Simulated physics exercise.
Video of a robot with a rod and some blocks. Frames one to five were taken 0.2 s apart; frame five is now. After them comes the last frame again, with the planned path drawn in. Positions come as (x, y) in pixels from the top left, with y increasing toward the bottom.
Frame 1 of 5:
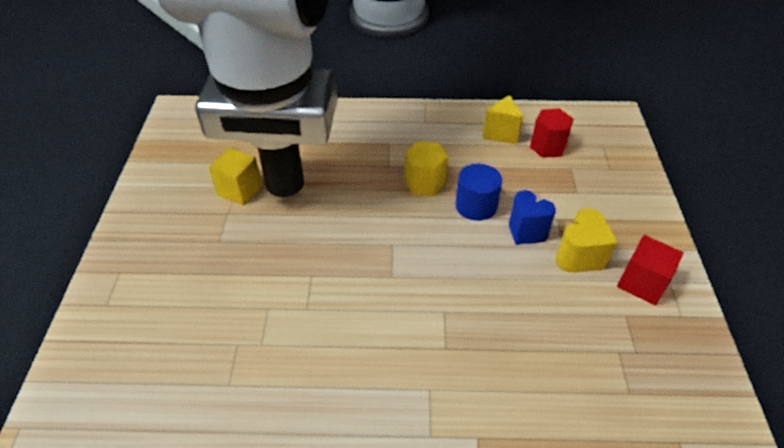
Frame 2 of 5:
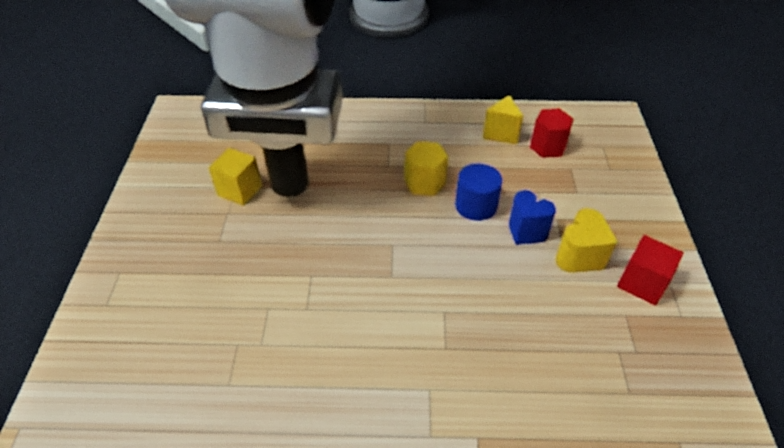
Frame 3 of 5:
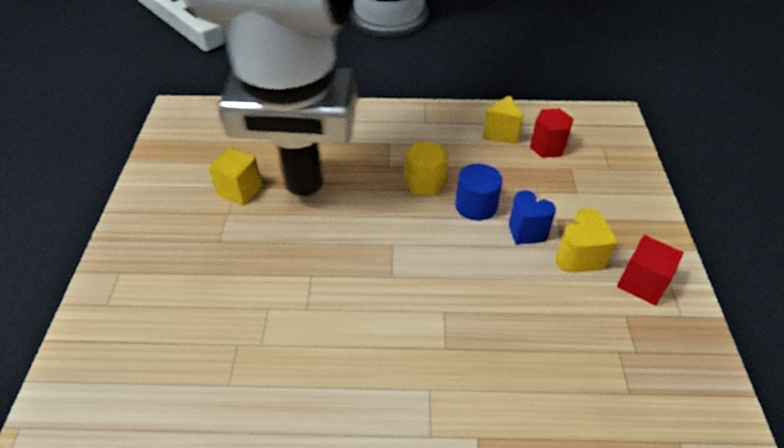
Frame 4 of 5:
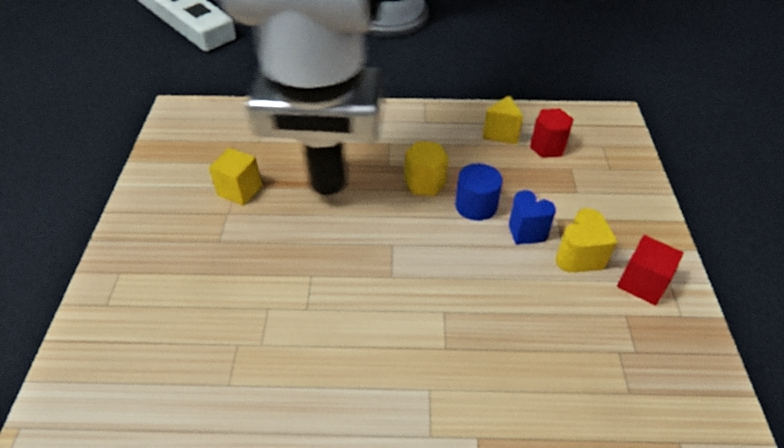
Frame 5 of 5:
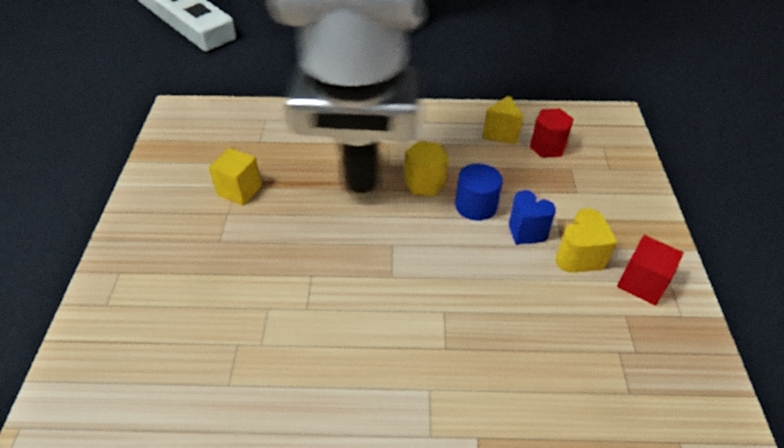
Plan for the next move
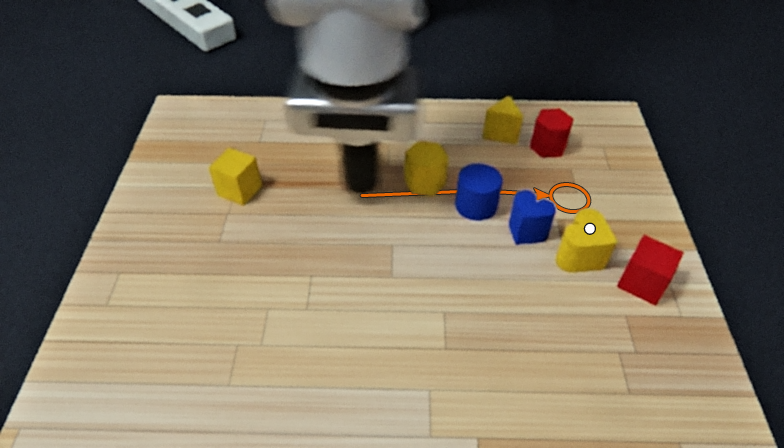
On a light wooden tabletop against a dark background, seen from above at an angle by a still camera, a white and grey robot arm holds a dark rod upright. A yellow cube sits at left, with yellow, blue and red blocks, two of them heart-shaped, scattered at right. The arm slides the rod rightward, away from the cube and close to the yellow hexagon, while every block stays still.
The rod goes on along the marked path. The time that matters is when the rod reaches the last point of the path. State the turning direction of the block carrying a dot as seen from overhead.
If we look at it from overhead, the block carrying a dot pivots counter-clockwise.
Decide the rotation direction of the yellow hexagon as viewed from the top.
It rotates counterclockwise.
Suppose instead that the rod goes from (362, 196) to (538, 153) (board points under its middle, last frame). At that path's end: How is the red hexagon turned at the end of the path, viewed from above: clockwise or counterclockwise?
It ends up turned anticlockwise.
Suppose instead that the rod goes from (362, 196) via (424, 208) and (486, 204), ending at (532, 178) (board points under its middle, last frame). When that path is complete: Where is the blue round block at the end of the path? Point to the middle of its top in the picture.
It will likely be found at (580, 158).
Drawn move, from (362, 196) via (431, 193) and (500, 192), ending at (570, 198); the dot is on the yellow heart-shaped block.
The first path, step by step. One third of the way, rod at (433, 177); yellow hexagon at (458, 145), turned 35° anticlockwise.
Two thirds of the way, rod at (504, 177); yellow hexagon at (473, 137), turned 65° anticlockwise; blue round block at (535, 188); blue heart-shaped block at (553, 221), turned 25° clockwise; yellow heart-shaped block at (591, 233), turned 20° anticlockwise.
At the end, rod at (575, 182); yellow hexagon at (473, 137), turned 65° anticlockwise; blue round block at (566, 198); blue heart-shaped block at (554, 229), turned 40° clockwise; yellow heart-shaped block at (593, 236), turned 30° anticlockwise.
